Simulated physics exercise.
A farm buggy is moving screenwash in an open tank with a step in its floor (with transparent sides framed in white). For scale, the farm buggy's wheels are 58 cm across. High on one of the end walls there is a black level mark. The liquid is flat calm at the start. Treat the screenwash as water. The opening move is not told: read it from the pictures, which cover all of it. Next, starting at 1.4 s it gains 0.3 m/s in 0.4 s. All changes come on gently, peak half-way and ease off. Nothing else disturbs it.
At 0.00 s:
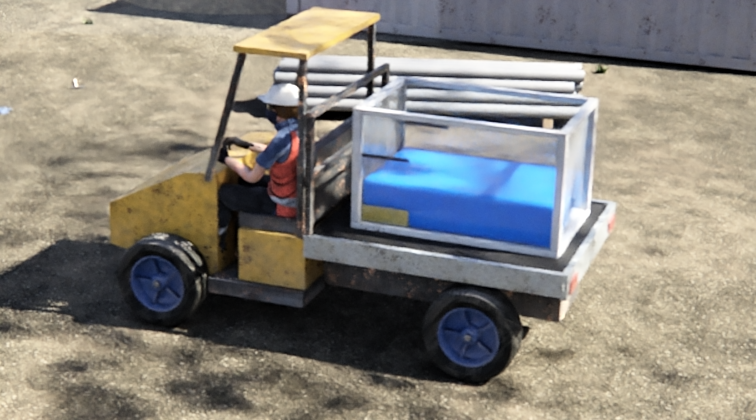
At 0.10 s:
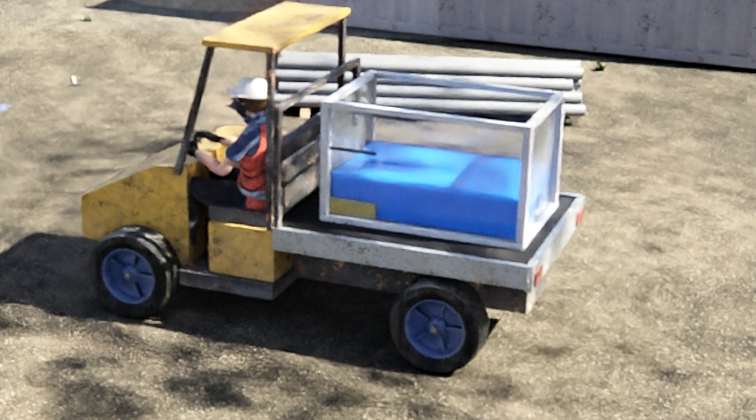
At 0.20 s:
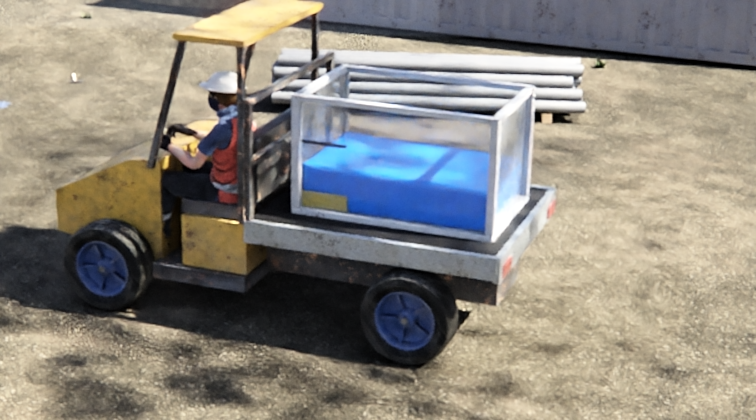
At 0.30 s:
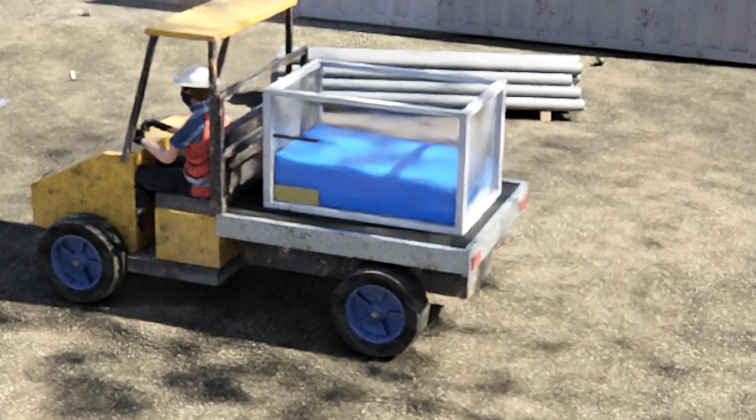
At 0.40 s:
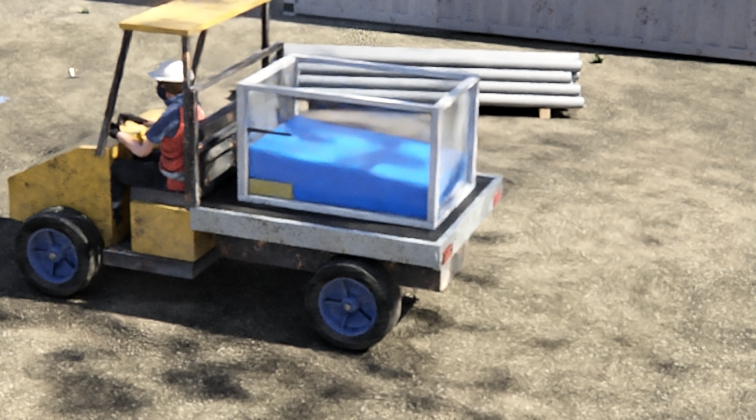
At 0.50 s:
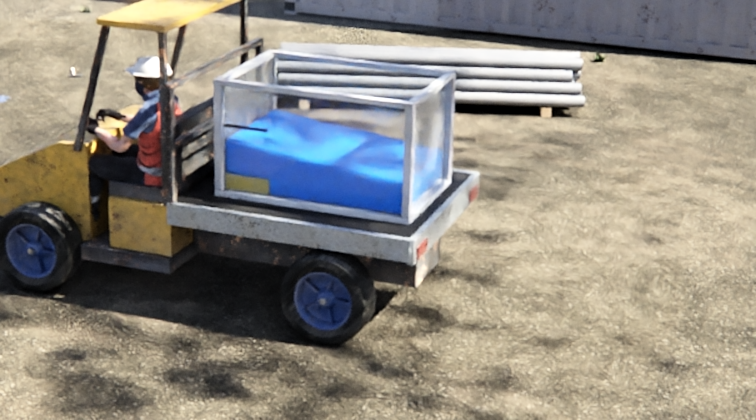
A driver in a white hard hat drove a yellow farm buggy leftward past stacked grey pipes, while the blue liquid in the clear, white-framed tank behind started out flat and gently rose towards the front.
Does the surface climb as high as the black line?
At that wall the screenwash stays below the line.
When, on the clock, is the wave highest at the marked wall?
Around 0.5 s.
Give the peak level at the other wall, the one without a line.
About 30 cm.
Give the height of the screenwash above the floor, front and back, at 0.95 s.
About 28 cm in front and 26 cm behind.
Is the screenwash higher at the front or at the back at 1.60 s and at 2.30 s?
At the back, then the front.
By 0.95 s front 28 cm, middle 26 cm, back 26 cm above the lowest part of the floor; no loss so far.
By 1.60 s front 21 cm, middle 30 cm, back 31 cm above the lowest part of the floor; no loss so far.
By 2.30 s front 31 cm, middle 28 cm, back 26 cm above the lowest part of the floor; no loss so far.
By 4.78 s the waves are smaller; the highest at the front wall was 34 cm, at 0.50 s, against a line at 42 cm.
